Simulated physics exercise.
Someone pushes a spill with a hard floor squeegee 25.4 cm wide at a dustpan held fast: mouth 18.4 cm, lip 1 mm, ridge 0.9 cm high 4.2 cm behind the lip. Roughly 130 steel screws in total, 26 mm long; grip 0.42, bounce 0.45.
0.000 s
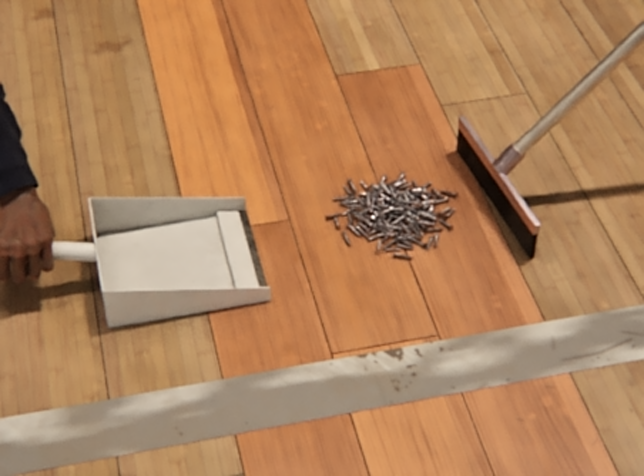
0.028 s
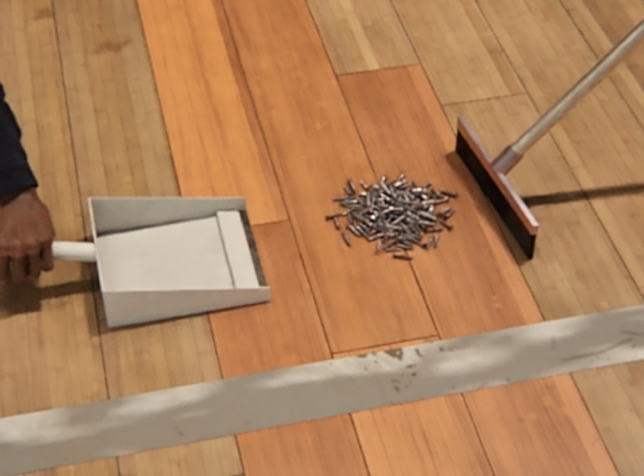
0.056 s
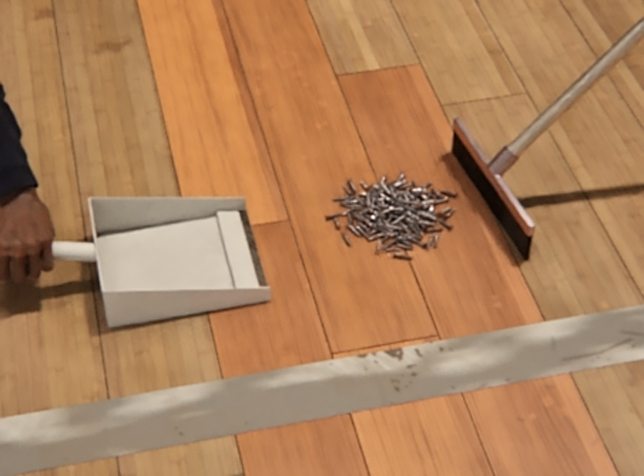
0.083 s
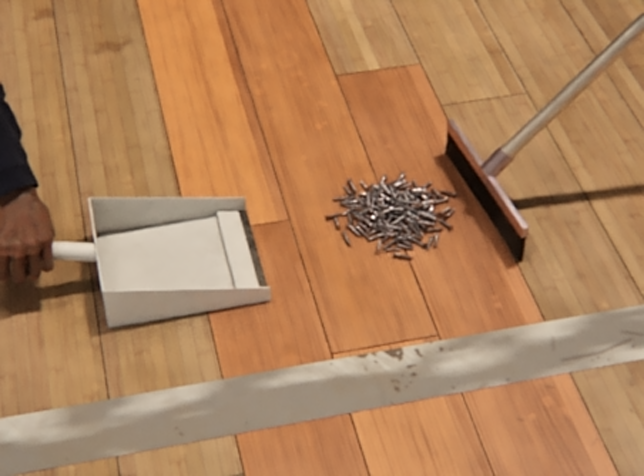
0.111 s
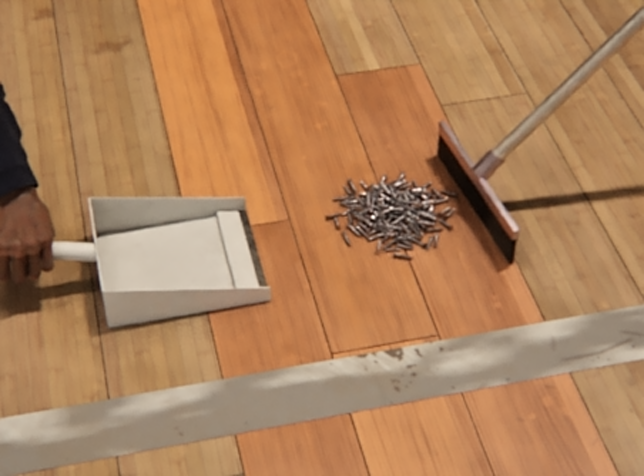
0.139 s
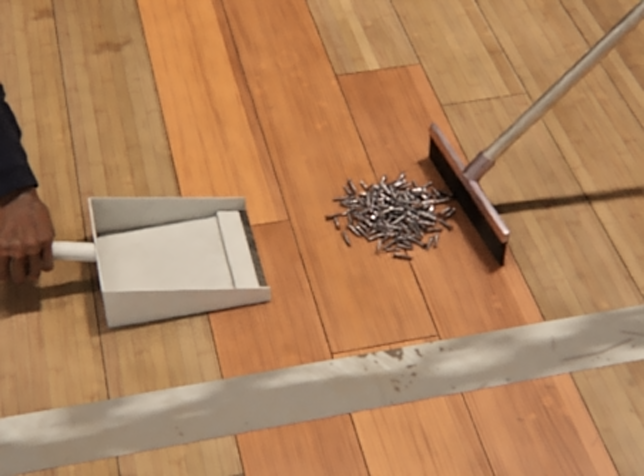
A squeegee on a long handle slid a short way left across the wooden floor until it reached the edge of a pile of screws, while a hand held a pale dustpan still.
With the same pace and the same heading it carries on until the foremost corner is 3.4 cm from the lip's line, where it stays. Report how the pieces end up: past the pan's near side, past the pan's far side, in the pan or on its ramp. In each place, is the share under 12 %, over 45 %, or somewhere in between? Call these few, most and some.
I would put it this way: Past the pan's near side few, past the pan's far side few, in the pan or on its ramp some.
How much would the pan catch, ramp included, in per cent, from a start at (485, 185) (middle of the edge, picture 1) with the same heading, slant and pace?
20 per cent, roughly.
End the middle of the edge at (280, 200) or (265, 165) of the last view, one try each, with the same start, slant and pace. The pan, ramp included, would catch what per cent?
Some 5 and 0 per cent.
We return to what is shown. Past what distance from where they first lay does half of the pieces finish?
About 20 cm.
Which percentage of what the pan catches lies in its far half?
Something like 70 in a hundred.
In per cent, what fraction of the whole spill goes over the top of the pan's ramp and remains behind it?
Roughly 0 per cent.
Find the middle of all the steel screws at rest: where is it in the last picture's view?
Estimated resting centre: Around (265, 244).
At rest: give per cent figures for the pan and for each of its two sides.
Near side 5 %, far side 5 %, pan 20 %.
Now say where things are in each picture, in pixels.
In the first picture, blade from (536, 230) to (462, 124), moved 0.0 cm, 0 of the pieces shifted so far; middle of the pieces at (391, 214); pan at (167, 268).
In the second picture, blade from (534, 230) to (460, 124), moved 0.2 cm, 0 of the pieces shifted so far; middle of the pieces at (391, 214).
In the third picture, blade from (530, 231) to (457, 125), moved 0.8 cm, 0 of the pieces shifted so far; middle of the pieces at (391, 214).
In the fourth picture, blade from (524, 233) to (451, 127), moved 1.8 cm, 0 of the pieces shifted so far; middle of the pieces at (391, 214).
In the fifth picture, blade from (515, 235) to (442, 129), moved 3.2 cm, 0 of the pieces shifted so far; middle of the pieces at (391, 214).
In the sixth picture, blade from (505, 237) to (433, 131), moved 4.7 cm, 1 of the pieces shifted so far; middle of the pieces at (391, 214); pan at (167, 268). Its pace works out near 0.53 m/s, heading 7 degrees towards the viewer's side.
After 0.39 s, middle of the blade 18 cm from the lip; 0 % over the lip, far side 10 %, near side 0 %.
Then, at 0.55 s, middle of the blade 10 cm from the lip; 0 % over the lip, far side 10 %, near side 0 %.
After 0.84 s, middle of the blade 5 cm from the lip; 20 % over the lip, far side 5 %, near side 5 %.
In the end, at 1.5 s, near side 5 %, far side 5 %, pan 20 %, in front of the lip or behind the blade 70 %.
